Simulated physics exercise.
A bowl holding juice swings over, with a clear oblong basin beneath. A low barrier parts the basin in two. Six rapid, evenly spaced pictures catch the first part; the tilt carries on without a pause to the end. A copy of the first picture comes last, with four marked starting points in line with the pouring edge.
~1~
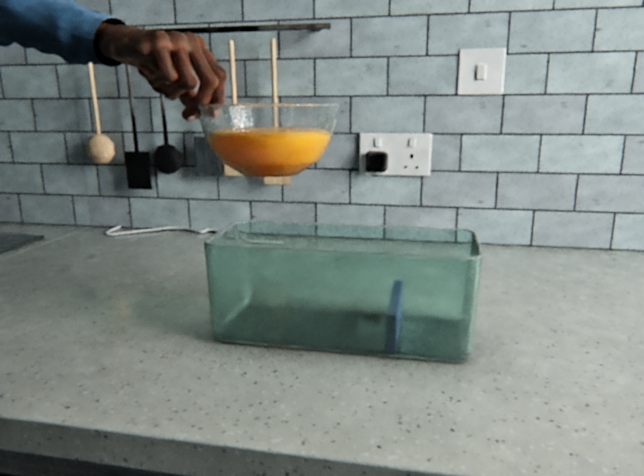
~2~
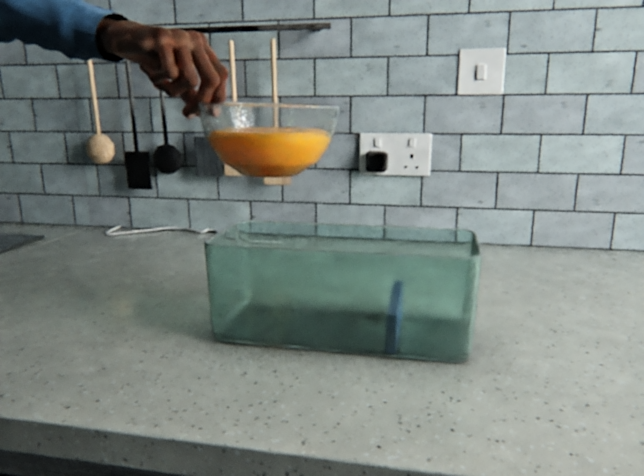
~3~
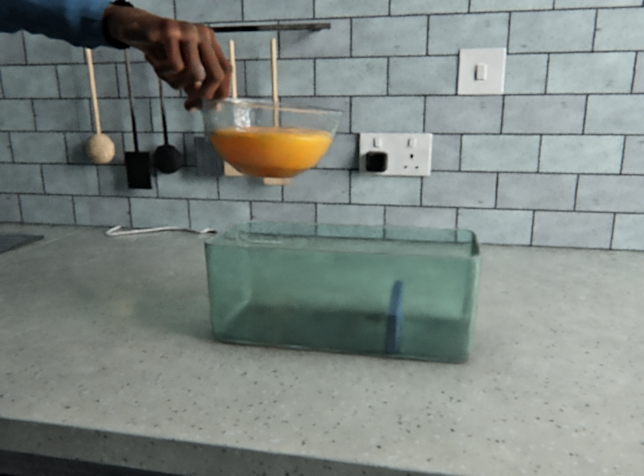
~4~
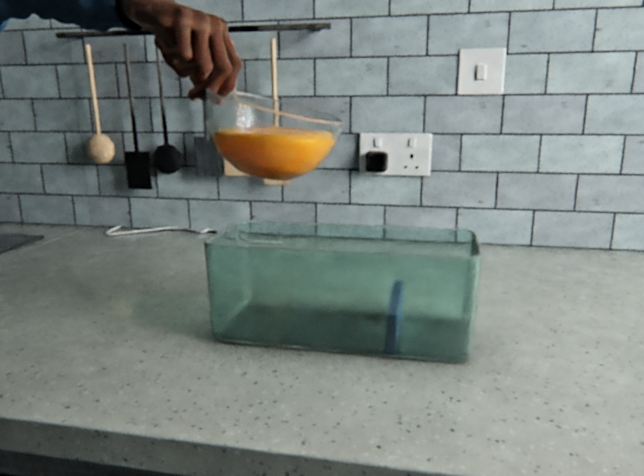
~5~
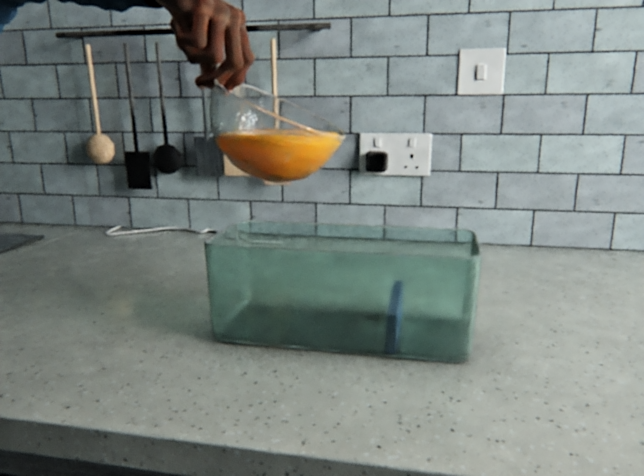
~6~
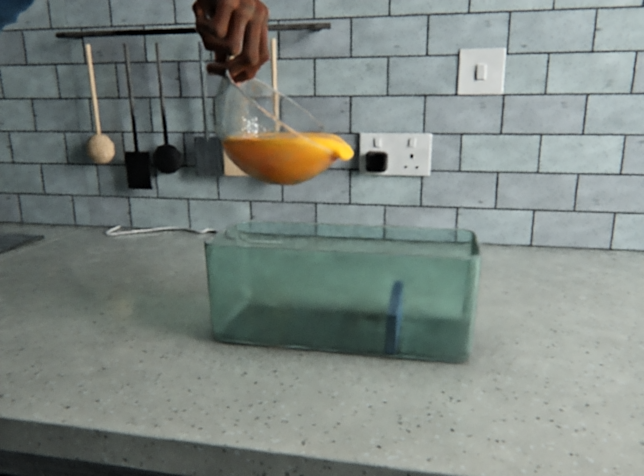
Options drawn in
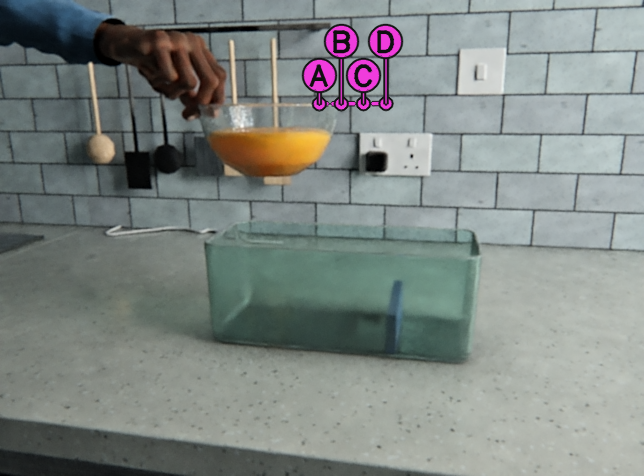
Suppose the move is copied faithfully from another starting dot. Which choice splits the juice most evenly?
C is best.
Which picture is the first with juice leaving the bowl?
Picture 6.
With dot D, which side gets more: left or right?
The right side.
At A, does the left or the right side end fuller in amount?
More ends on the left.
On the marked copy, A at (319, 103); B at (341, 103); C at (363, 103); D at (385, 103).
With A, about 97 % ends left of the wall and 3 % right of it.
With B, about 80 % ends left of the wall and 20 % right of it.
With C, about 47 % ends left of the wall and 52 % right of it.
With D, about 23 % ends left of the wall and 77 % right of it.
